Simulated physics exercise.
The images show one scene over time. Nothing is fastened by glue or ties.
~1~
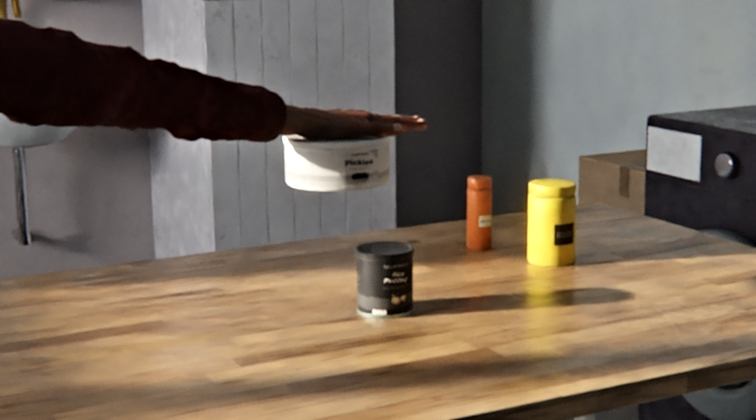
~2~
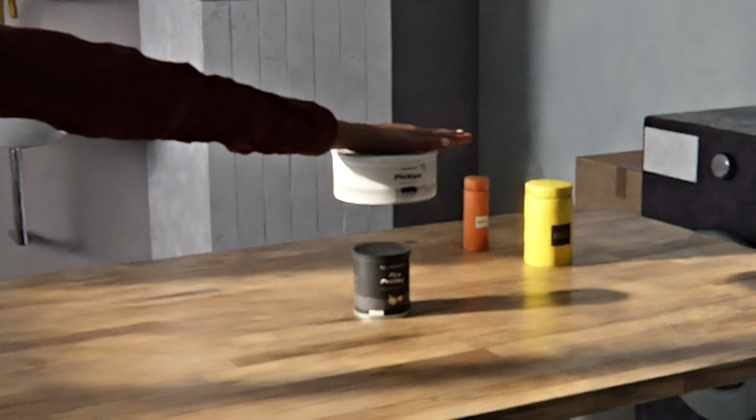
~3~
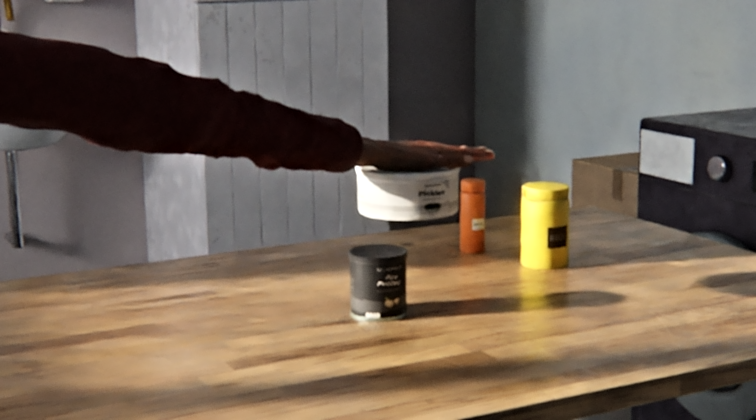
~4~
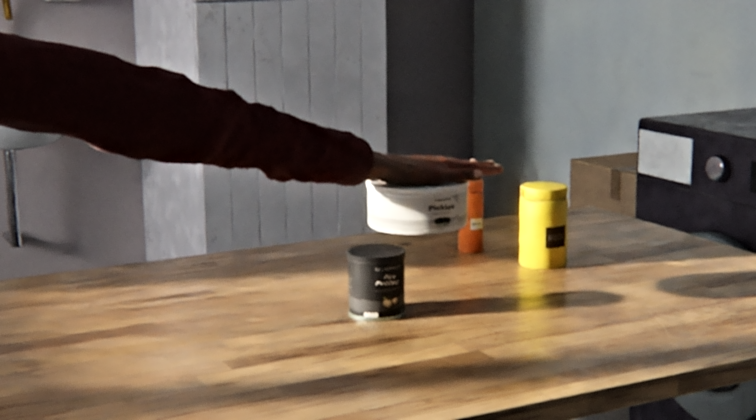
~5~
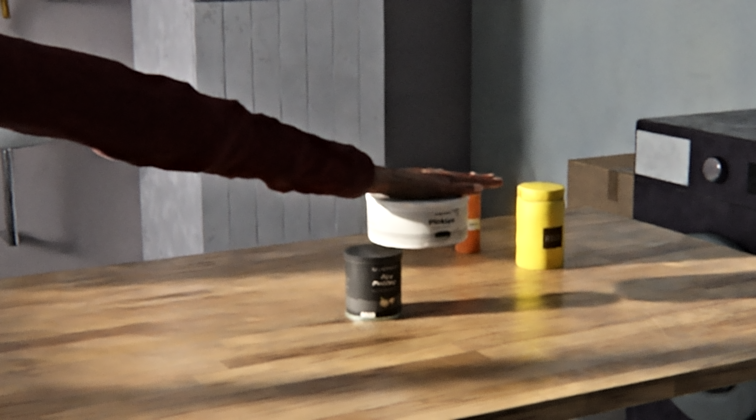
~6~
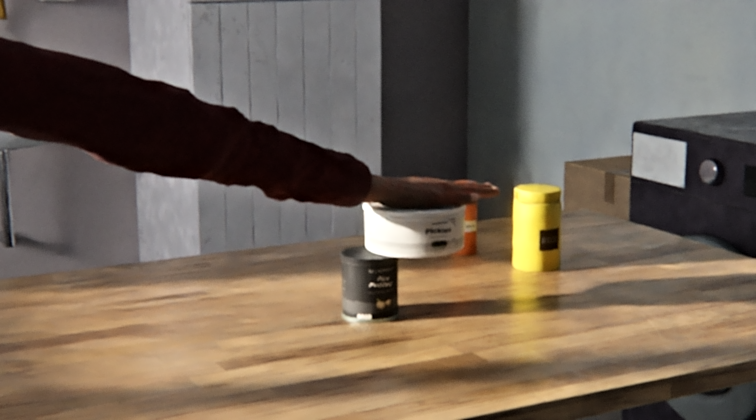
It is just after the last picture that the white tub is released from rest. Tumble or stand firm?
The pile does not stand firm.
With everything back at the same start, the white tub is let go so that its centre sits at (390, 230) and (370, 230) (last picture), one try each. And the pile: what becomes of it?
Result 1: Pile stable; result 2: Pile stable.
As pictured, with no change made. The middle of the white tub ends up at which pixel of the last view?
Near (426, 255).
Then, 0.30 s after the last picture, white tub now fallen.
Then, 0.40 s after the last picture, nothing new.
Then, 1.10 s after the last picture, white tub resting near (426, 255).
At rest, fallen, white tub; the other 3 in place. Seen from the same camera at the end, white tub near (426, 255). The pile comes apart.
